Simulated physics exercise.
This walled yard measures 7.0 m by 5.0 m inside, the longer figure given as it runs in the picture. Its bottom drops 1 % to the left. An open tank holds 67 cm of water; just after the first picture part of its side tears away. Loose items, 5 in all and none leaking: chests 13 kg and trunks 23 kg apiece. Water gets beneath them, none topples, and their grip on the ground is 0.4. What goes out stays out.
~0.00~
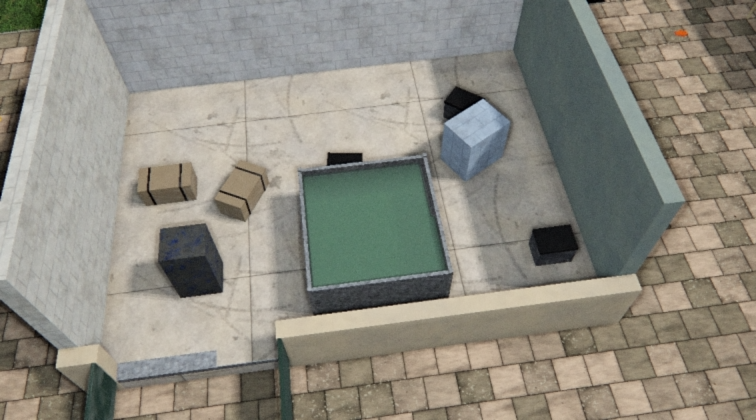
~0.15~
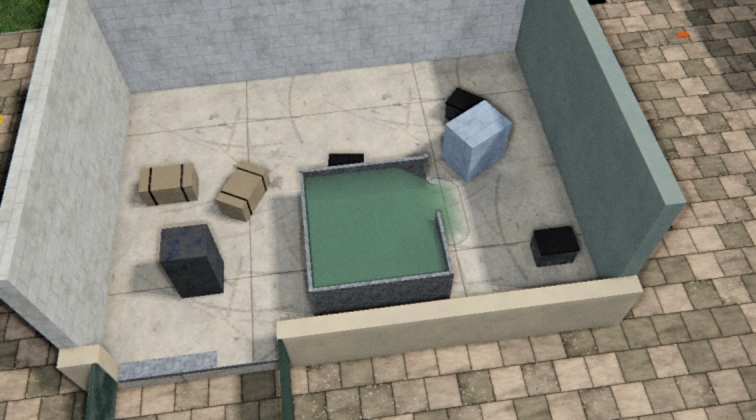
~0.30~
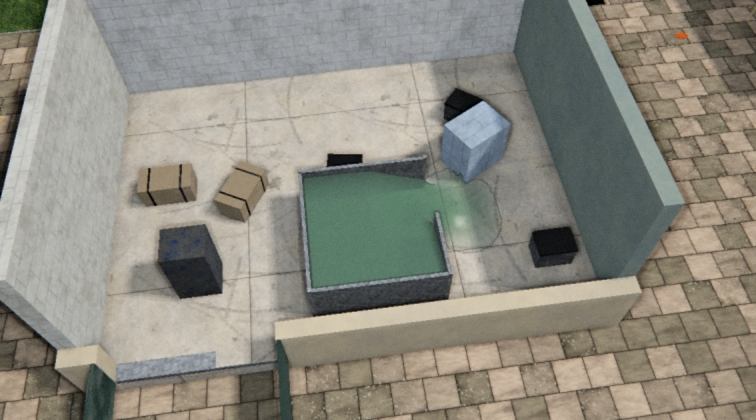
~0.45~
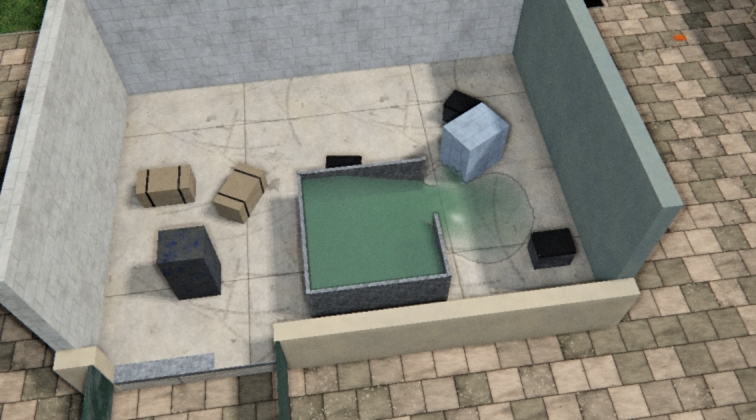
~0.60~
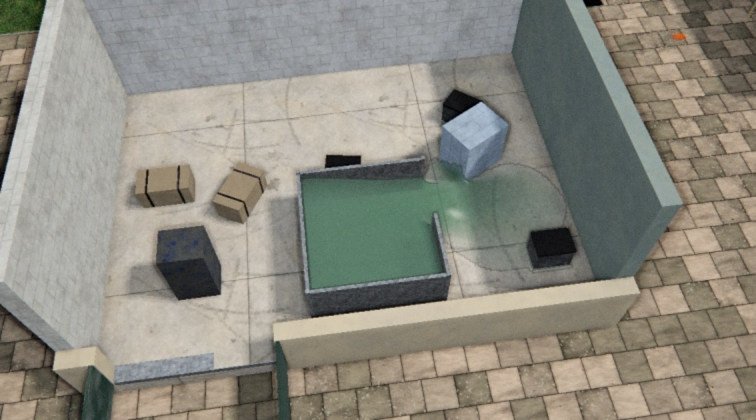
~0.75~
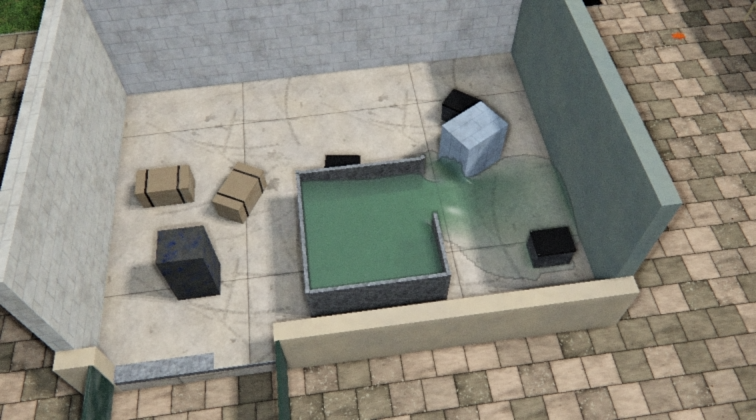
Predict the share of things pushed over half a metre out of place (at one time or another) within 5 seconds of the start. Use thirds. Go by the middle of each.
It is not even a third.
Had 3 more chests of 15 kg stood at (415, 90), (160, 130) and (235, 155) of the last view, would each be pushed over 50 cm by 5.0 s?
In turn: Over, under, short of it.
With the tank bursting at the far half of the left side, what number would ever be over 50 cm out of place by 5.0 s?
Then 2.
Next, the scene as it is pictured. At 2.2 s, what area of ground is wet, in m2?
About 17 m2.
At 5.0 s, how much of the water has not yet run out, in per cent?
About 100 per cent.
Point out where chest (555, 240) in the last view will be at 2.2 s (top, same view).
Near (546, 267).
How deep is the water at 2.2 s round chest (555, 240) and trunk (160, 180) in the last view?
About 19 and 0 cm.
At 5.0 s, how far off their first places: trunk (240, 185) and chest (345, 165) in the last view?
In that order: 0 cm, 0 cm.
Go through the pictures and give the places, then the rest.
In the first picture, a chest at (465, 100), on the bottom; a trunk at (241, 183), on the bottom; 3.4 m2 under water; 0 of 5 have shifted.
In the second picture, a chest at (466, 101), on the bottom; a trunk at (242, 184) rests on the ground; water covers 4.0 m2; 0 of 5 have shifted.
In the third picture, a chest at (465, 101), on the bottom; a trunk at (241, 184) rests on the ground; 4.7 m2 under water; 0 of 5 have shifted.
In the fourth picture, a chest at (464, 103), on the bottom; a trunk at (239, 186) rests on the ground; water covers 5.5 m2; 0 of 5 have shifted.
In the fifth picture, a chest at (463, 102), on the bottom; a trunk at (239, 185) rests on the ground; 6.5 m2 under water; 0 of 5 have shifted.
In the sixth picture, a chest at (463, 102), on the bottom; a trunk at (238, 185) rests on the ground; water covers 7.1 m2; 0 of 5 have shifted.
After 1.1 s 0 of 5 are over 50 cm from their spots; 0 afloat.
After 2.2 s 1 of 5 are over 50 cm from their spots; 1 afloat.
After 3.5 s 1 of 5 are over 50 cm from their spots; 0 afloat.
After 5.0 s 0 of 5 are over 50 cm from their spots, and 1 have been at some point; 1 afloat.
